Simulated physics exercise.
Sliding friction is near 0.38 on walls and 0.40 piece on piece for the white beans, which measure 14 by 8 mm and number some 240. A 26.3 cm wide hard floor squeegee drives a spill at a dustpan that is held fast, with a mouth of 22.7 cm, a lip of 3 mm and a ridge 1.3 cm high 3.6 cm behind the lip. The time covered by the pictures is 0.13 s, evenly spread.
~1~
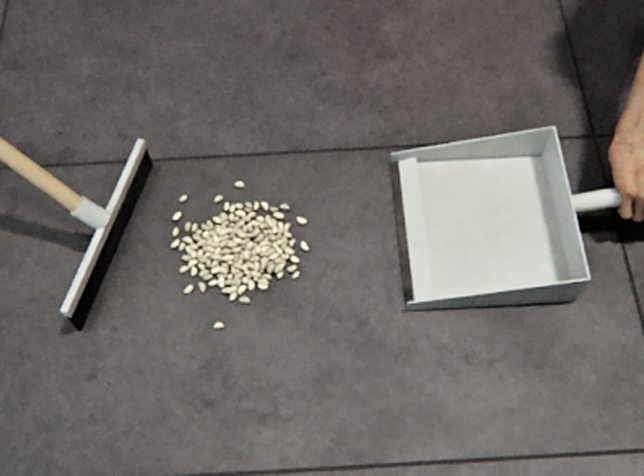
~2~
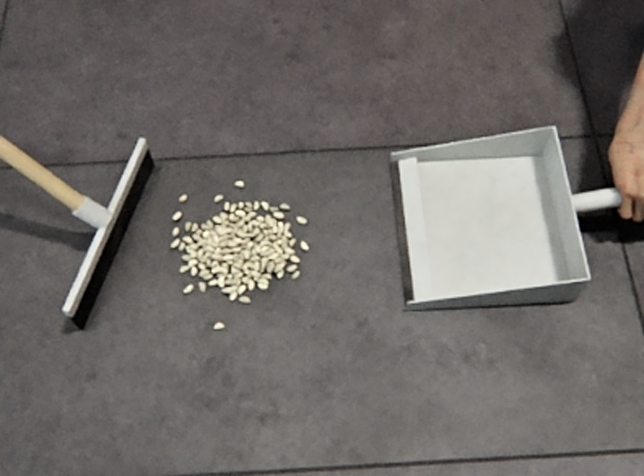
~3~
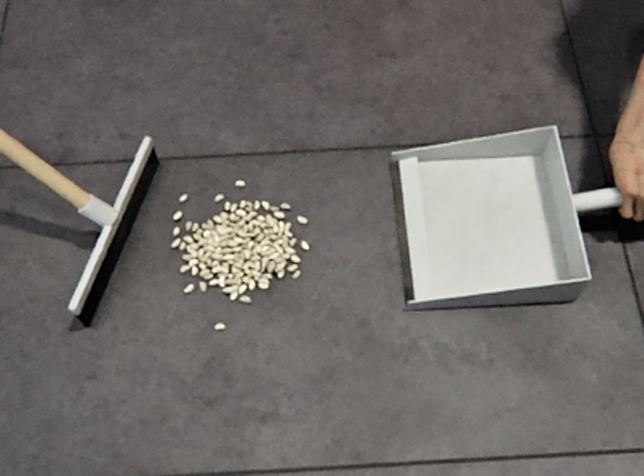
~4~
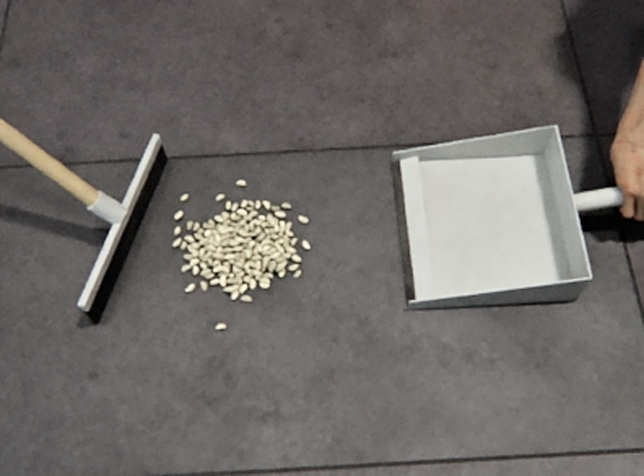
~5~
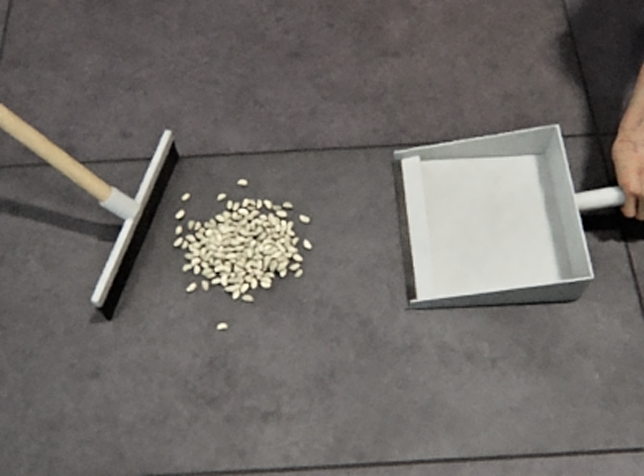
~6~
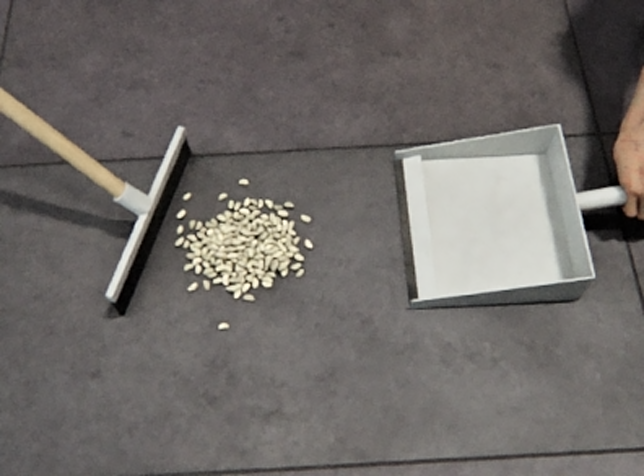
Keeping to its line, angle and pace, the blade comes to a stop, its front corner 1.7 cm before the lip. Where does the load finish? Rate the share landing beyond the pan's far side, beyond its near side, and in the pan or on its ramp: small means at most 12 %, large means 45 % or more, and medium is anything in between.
Shares: Far side - small; near side - small; pan - small.
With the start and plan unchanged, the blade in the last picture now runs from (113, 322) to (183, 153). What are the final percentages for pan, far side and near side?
Pan 20, far 0, near 35.
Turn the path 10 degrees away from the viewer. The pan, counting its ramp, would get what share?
That gives near 0 in a hundred.
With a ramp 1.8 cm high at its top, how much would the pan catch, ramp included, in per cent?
Then around 0 percent, ramp counted.
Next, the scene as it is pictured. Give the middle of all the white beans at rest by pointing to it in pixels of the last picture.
Around (362, 250).
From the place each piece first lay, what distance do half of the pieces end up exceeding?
14 cm, roughly.
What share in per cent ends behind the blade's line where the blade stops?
Around 25 per cent.
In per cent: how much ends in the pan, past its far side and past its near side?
The far side ends with 5 per cent, the near side with 10 per cent and the pan with 0 per cent.
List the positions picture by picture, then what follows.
Blade from (68, 313) to (142, 146), moved 0.0 cm, 0 of the pieces shifted so far; middle of the pieces at (239, 251); pan at (492, 228), in the first frame.
Blade from (70, 312) to (144, 146), moved 0.2 cm, 0 of the pieces shifted so far; middle of the pieces at (239, 251), in the second frame.
Blade from (75, 310) to (149, 144), moved 0.9 cm, 1 of the pieces shifted so far; middle of the pieces at (240, 250), in the third frame.
Blade from (85, 306) to (158, 141), moved 1.9 cm, 1 of the pieces shifted so far; middle of the pieces at (241, 250), in the fourth frame.
Blade from (98, 302) to (169, 138), moved 3.5 cm, 1 of the pieces shifted so far; middle of the pieces at (242, 249), in the fifth frame.
Blade from (112, 297) to (182, 134), moved 5.1 cm, 2 of the pieces shifted so far; middle of the pieces at (243, 249); pan at (496, 226), in the sixth frame.
Then, 0.24 s after the last picture, middle of the blade 20 cm from the lip; 0 % over the lip, far side 0 %, near side 0 %.
Then, 0.40 s after the last picture, middle of the blade 11 cm from the lip; 0 % over the lip, far side 0 %, near side 5 %.
Then, 0.69 s after the last picture, middle of the blade 6 cm from the lip; 0 % over the lip, far side 5 %, near side 5 %.
In the end, far side 5 %, near side 10 %, pan 0 %, in front of the lip or behind the blade 85 %.
